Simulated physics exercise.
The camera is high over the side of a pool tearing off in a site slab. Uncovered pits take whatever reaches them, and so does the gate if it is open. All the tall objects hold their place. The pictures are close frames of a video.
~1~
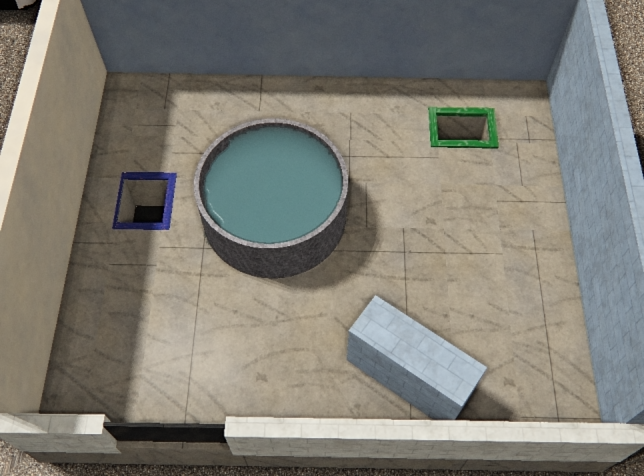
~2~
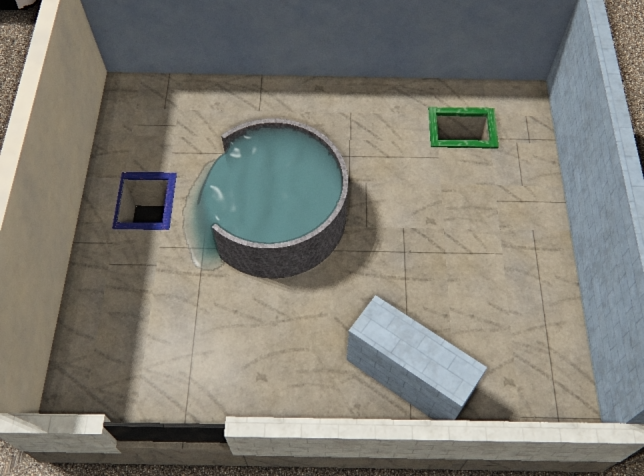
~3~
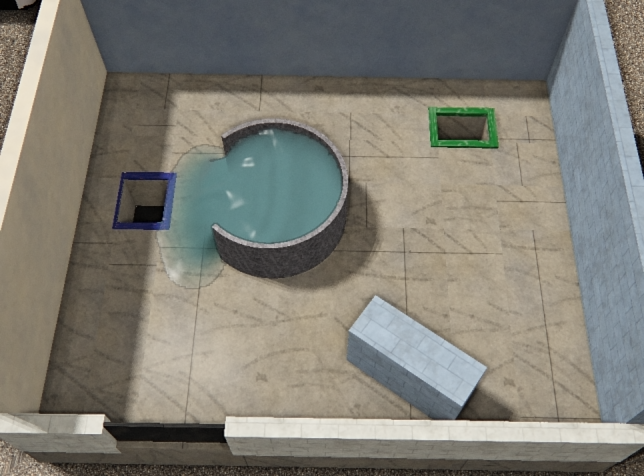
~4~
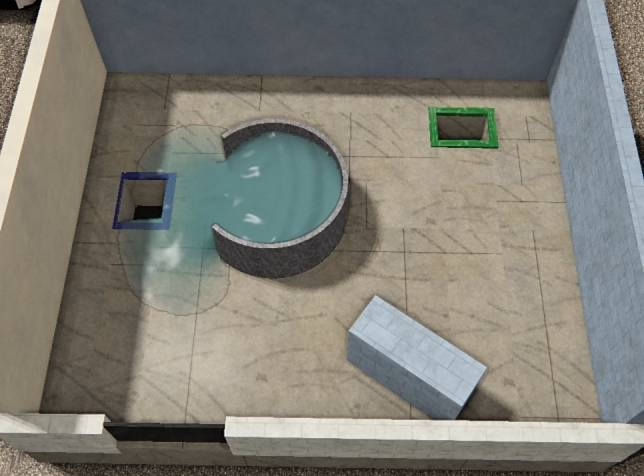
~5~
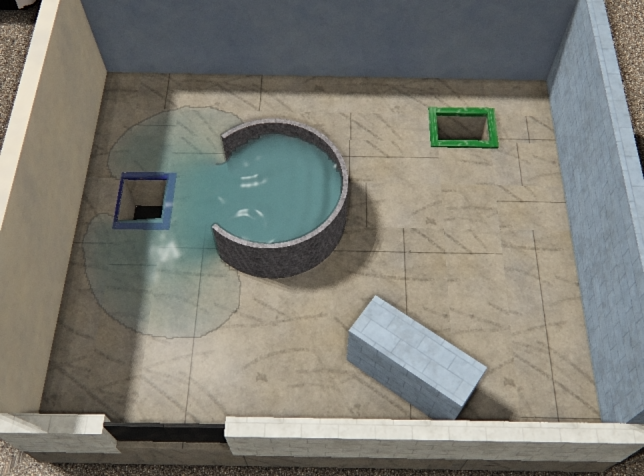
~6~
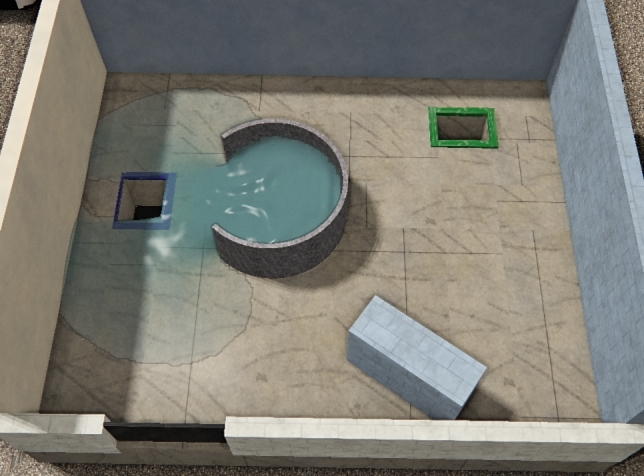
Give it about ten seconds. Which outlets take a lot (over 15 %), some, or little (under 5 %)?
In the end: The gate takes less than 5 %; the green pit takes less than 5 %; the blue pit takes more than 15 %.
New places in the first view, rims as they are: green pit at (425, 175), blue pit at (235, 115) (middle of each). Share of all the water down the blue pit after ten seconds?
Roughly, in per cent: Blue 25.
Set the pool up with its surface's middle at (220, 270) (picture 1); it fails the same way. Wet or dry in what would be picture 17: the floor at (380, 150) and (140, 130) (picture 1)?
In turn: Clear, covered.
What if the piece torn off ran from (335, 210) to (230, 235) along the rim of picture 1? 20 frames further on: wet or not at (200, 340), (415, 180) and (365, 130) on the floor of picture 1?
As listed: Wet, clear, free of water.
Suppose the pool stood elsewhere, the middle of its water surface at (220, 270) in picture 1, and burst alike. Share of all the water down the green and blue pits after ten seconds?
Per cent: Green 2, blue 30.
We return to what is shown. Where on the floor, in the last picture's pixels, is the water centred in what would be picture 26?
I would point to (198, 234).
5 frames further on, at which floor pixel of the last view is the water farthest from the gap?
Close to (37, 427).
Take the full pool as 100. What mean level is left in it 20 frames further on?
About 20 per cent.
A moment on, water covers 25 % of the floor; the gate 0 %, the green pit 0 %, the blue pit 16 %.
Next, water covers 30 % of the floor; the gate 0 %, the green pit 0 %, the blue pit 25 %.
Then, water covers 50 % of the floor; the gate 0 %, the green pit 0 %, the blue pit 33 %.
Later, water covers 80 % of the floor; the gate 0 %, the green pit 1 %, the blue pit 40 %.
In the end, water covers 95 % of the floor; the gate 0 %, the green pit 1 %, the blue pit 46 %.
